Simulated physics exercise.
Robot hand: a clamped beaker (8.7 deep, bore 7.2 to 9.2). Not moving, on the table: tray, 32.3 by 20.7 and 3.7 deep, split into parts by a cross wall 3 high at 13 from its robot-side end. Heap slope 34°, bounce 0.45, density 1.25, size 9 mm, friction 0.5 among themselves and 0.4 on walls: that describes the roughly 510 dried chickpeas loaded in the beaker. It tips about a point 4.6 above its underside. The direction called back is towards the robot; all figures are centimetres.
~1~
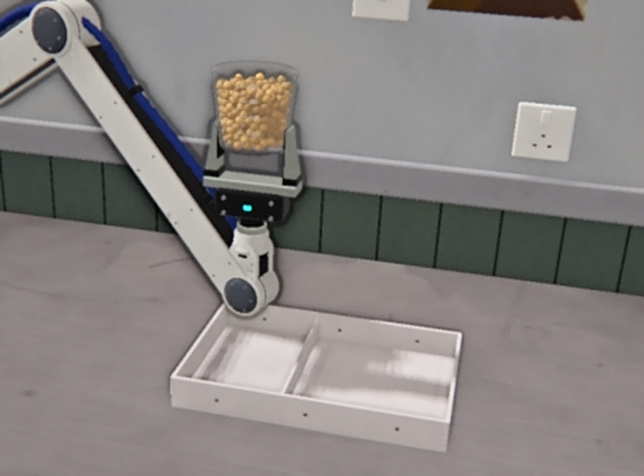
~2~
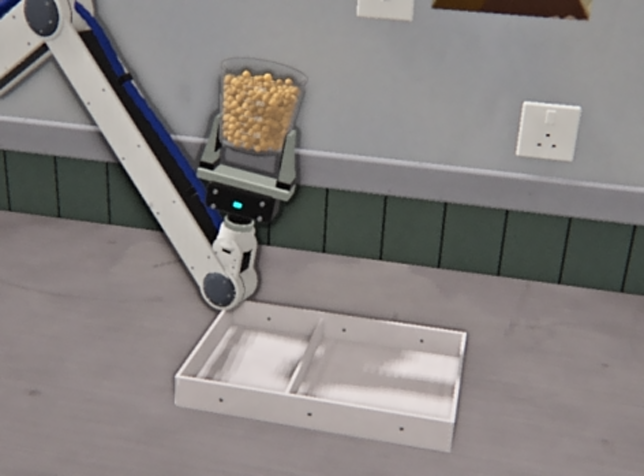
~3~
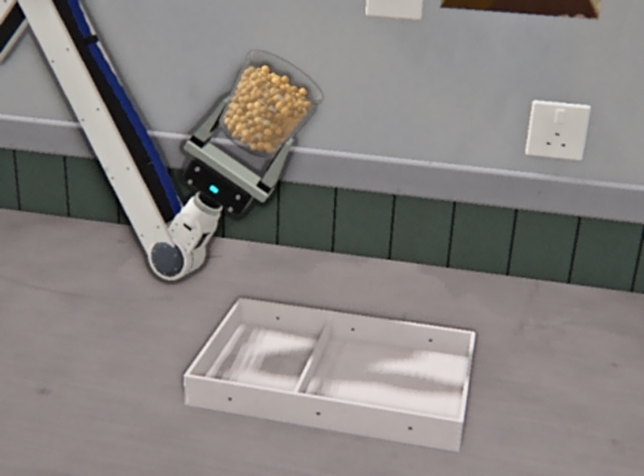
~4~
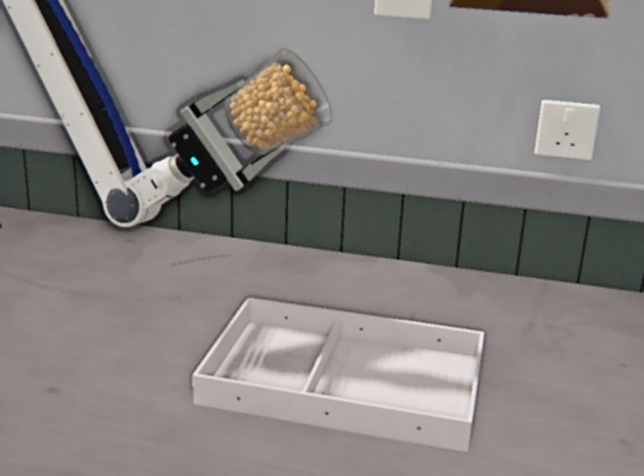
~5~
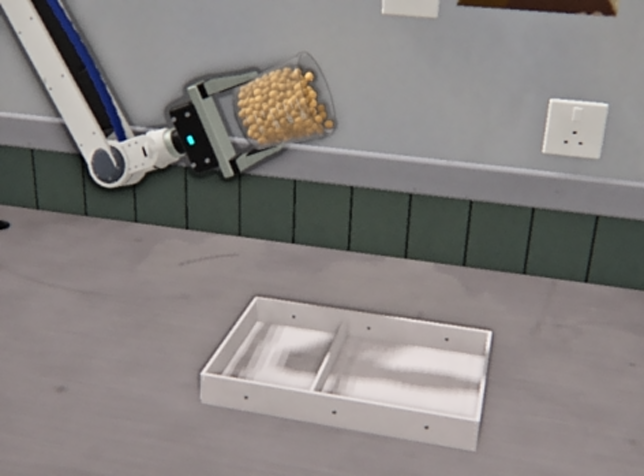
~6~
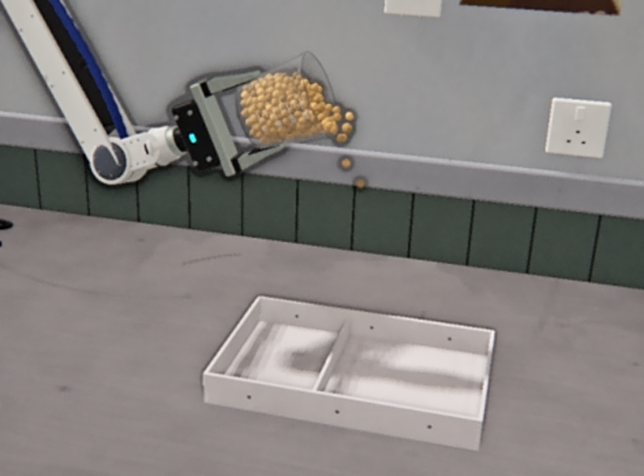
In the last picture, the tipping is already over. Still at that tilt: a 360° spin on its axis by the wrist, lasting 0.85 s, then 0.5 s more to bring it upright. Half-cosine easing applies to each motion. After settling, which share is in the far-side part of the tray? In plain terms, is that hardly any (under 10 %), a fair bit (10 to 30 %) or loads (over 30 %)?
I'd say a fair bit, 10 to 30 %.
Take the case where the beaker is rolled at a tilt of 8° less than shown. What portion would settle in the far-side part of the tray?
In that case I'd expect around 5 per cent.
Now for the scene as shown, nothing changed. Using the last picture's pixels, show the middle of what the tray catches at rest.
I'd place it near (403, 372) in the last picture.
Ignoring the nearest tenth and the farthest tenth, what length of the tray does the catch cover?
I'd put it at around 14 cm.
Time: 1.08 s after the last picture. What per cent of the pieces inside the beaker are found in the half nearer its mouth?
Mouth-half share: Approx. 40 in a hundred.
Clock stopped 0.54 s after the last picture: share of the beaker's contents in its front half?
I'd put it at about 40 per cent.
Then, 0.54 s after the last picture, tipped 67°, highest piece 39 above the table; 448 in the beaker, 39 in the far-side part, 2 in the robot-side part, 24 in flight or on a rim.
Then, 1.08 s after the last picture, tipped 38°, highest piece 37 above the table; 405 in the beaker, 95 in the far-side part, 2 in the robot-side part, 2 on the table or floor, 9 in flight or on a rim.
Then, 1.55 s after the last picture, upright, highest piece 39 above the table; 405 in the beaker, 103 in the far-side part, 3 on the table or floor, 2 in the robot-side part.
Then, 2.25 s after the last picture, upright, highest piece 39 above the table; 405 in the beaker, 103 in the far-side part, 3 on the table or floor, 2 in the robot-side part.
Final count, 405 in the beaker, 103 in the far-side part, 3 on the table or floor, 2 in the robot-side part. That is 20 % in the far-side part of the tray.
